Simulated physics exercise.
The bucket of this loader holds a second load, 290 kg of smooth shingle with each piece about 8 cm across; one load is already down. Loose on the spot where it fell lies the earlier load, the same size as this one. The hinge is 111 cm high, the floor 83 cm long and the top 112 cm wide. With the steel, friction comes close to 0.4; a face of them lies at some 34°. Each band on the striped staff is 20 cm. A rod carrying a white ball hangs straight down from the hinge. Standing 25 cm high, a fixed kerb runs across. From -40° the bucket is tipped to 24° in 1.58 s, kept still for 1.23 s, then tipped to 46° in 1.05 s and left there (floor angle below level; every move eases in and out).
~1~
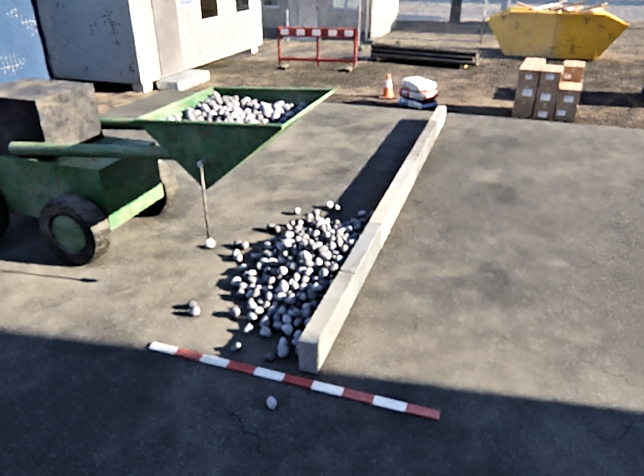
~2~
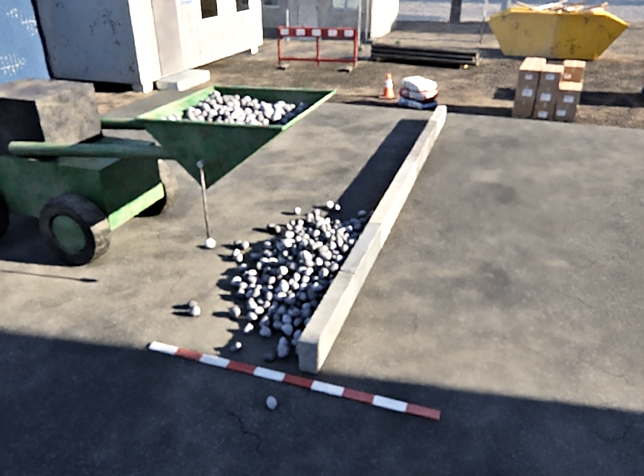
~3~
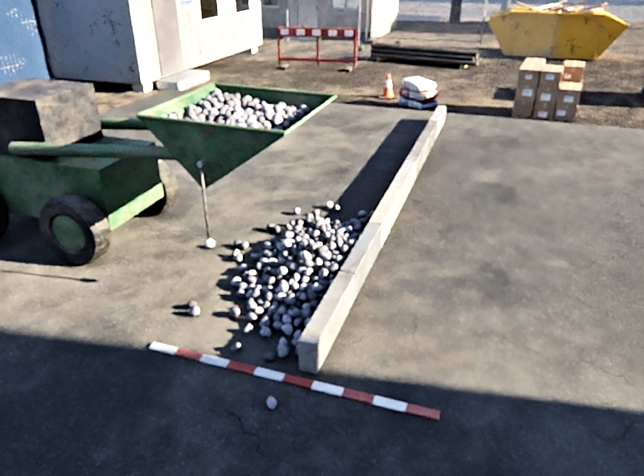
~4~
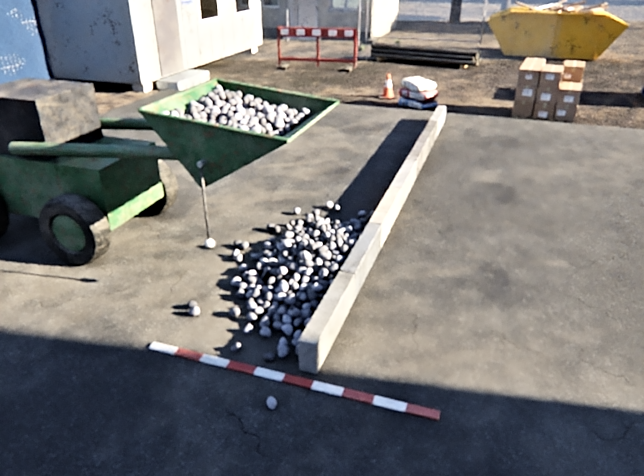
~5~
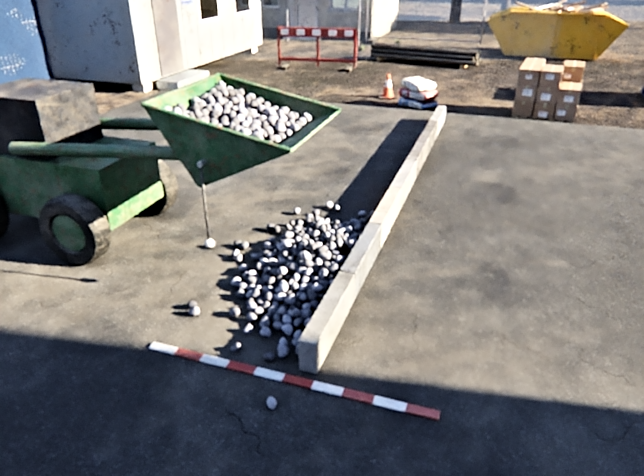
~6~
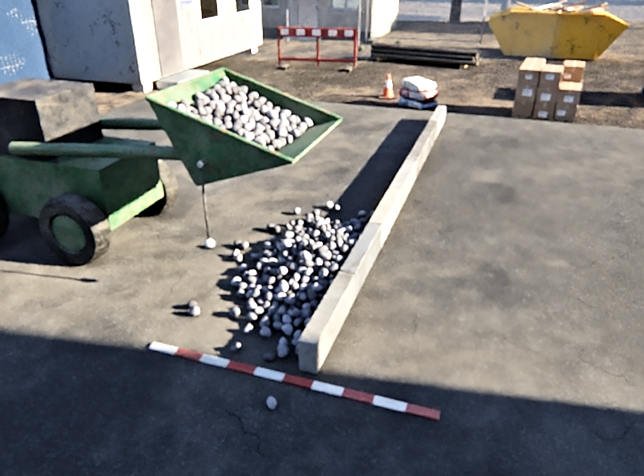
On a paved yard with cabins and a yellow skip behind, a green wheeled loader holds a bucket of pale stones beside a loose heap lying against a long kerb. The bucket slowly tilts forward to the right, its front lip sinking slightly, while its stones stay inside and the heap remains still.
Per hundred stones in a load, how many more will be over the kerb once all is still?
36.
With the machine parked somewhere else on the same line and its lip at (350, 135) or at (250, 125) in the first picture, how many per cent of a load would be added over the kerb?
First place about 100 %, second about 5 %.
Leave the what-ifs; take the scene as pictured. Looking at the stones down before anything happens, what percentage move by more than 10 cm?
Close to 0 in a hundred of them.
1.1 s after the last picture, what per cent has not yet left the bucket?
Roughly 75 per cent is still inside.
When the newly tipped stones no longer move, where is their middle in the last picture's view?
I'd put their centre close to (347, 260).
Then, 0.6 s after the last picture the floor is at 14°; in per cent of one load, 100 in the bucket, 100 on this side of the kerb; the foremost stones are at (346, 268).
Then, 1.1 s after the last picture the floor is at 24°; in per cent of one load, 74 in the bucket, 126 on this side of the kerb; the foremost stones are at (344, 271).
Then, 3.7 s after the last picture the floor is at 46°; in per cent of one load, 0 in the bucket, 164 on this side of the kerb, 36 over the kerb; the foremost stones are at (515, 278).
Then, 6.3 s after the last picture the floor is at 46°; in per cent of one load, 0 in the bucket, 164 on this side of the kerb, 36 over the kerb; the foremost stones are at (515, 278). Net gain over the kerb, 36.
